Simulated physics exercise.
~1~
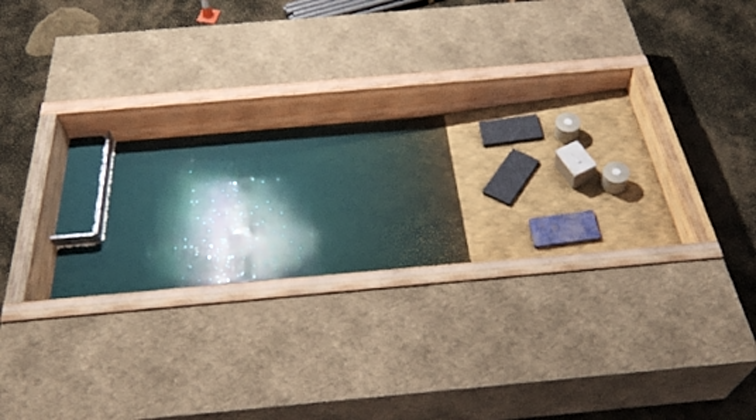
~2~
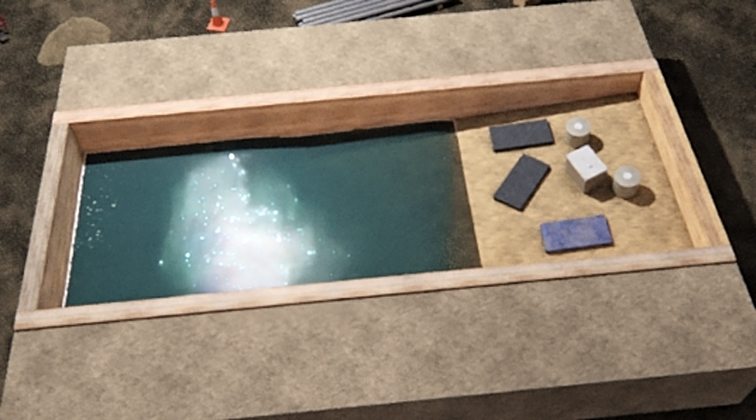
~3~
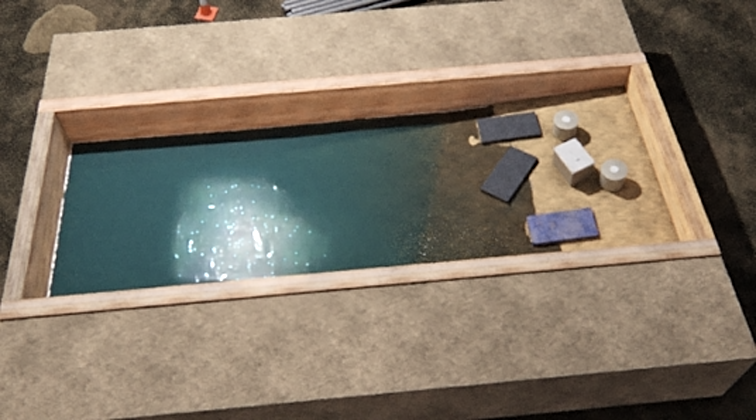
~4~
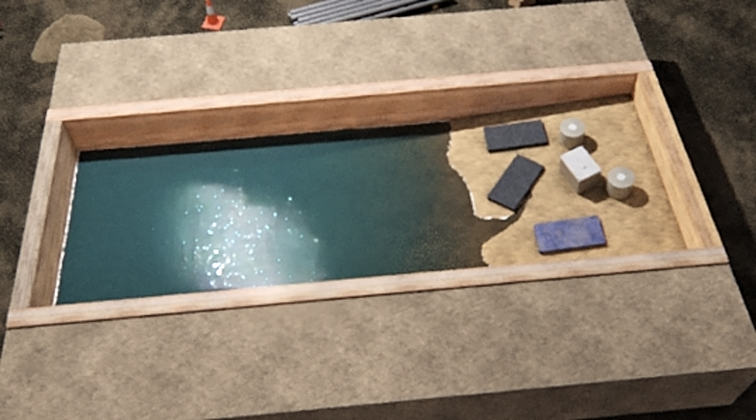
In the video, a pale barrier at the left of a timber-edged pool disappears, and water washes up the sandy slope around the nearest dark slabs and blue block. It then draws partly back, leaving a wavy wet edge, with the blue block and neighbouring objects resting practically where they began.
